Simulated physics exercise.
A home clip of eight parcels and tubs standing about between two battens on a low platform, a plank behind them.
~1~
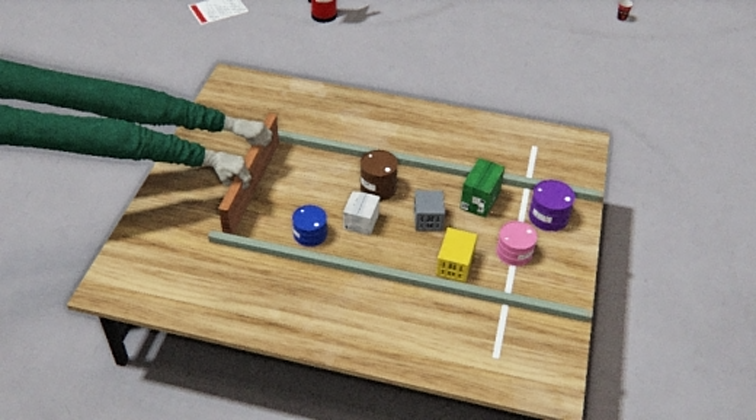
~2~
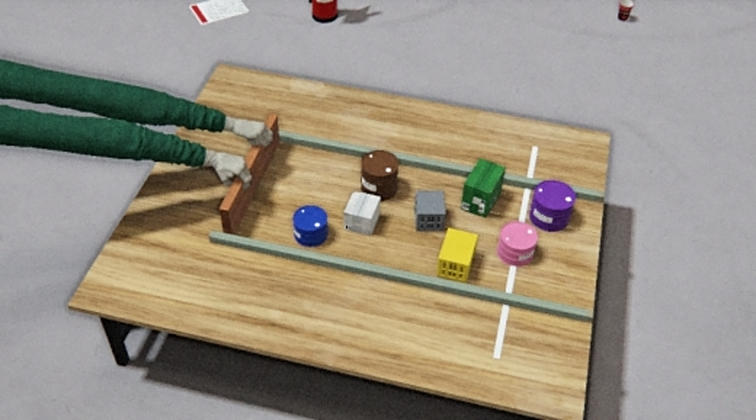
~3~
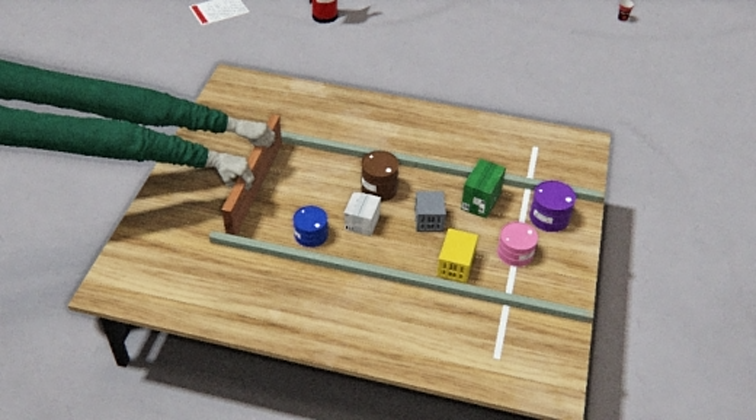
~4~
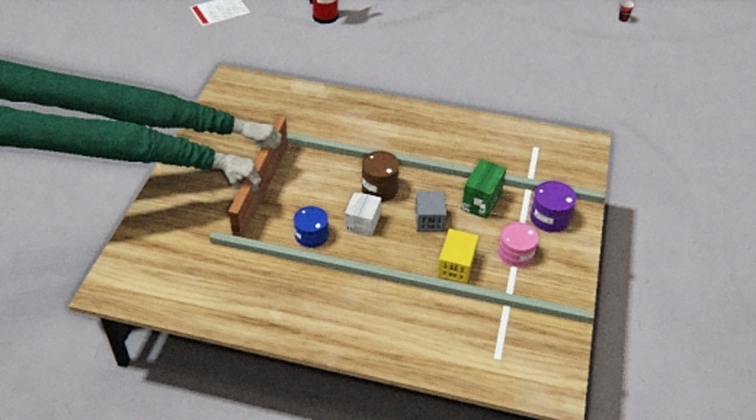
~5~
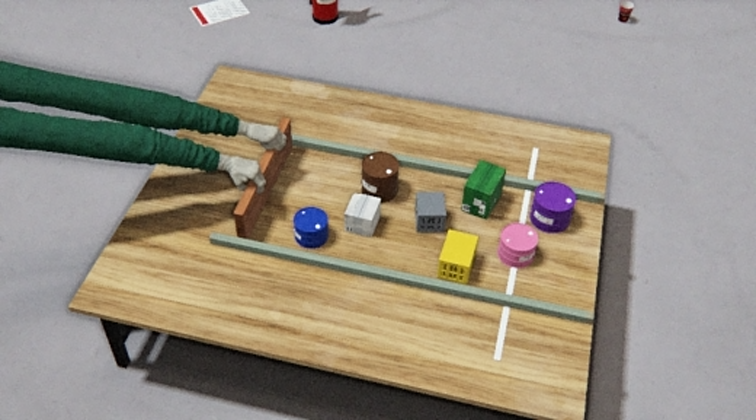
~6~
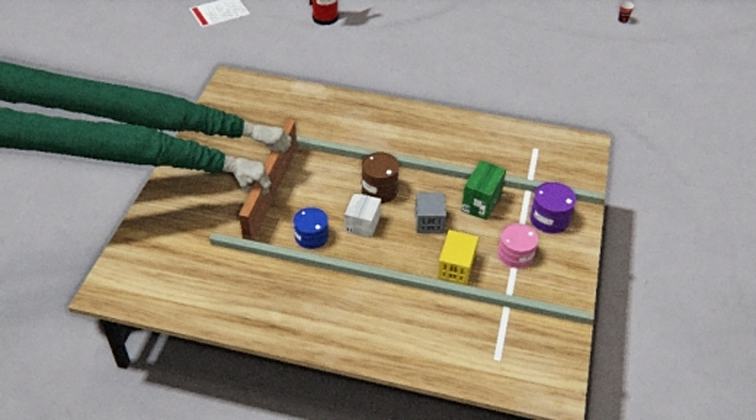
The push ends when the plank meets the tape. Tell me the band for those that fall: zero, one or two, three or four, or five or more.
As it turns out, the number that fall off is one or two.
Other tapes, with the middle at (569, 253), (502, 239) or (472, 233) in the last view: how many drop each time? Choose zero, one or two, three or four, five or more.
For each place: More than four; not one; zero.
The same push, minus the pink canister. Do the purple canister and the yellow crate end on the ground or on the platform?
The purple canister is lost; the yellow crate does not fall.
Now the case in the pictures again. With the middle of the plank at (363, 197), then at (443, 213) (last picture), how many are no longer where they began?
At the one place 3, at the other 6.
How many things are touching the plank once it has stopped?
In contact: 3.
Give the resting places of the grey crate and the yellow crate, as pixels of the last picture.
The grey crate at (561, 236), the yellow crate at (562, 276).
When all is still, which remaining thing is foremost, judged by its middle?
Foremost is the pink canister.
Soon after, none off yet; purple canister at rest near (553, 208); pink canister at rest near (518, 246); green parcel at rest near (484, 190).
After that, none off yet; purple canister displaced a little near (568, 210); pink canister displaced a little near (539, 249); green parcel displaced about its own width near (533, 195).
In the end, the number that fall off is one or two; gone, purple canister.
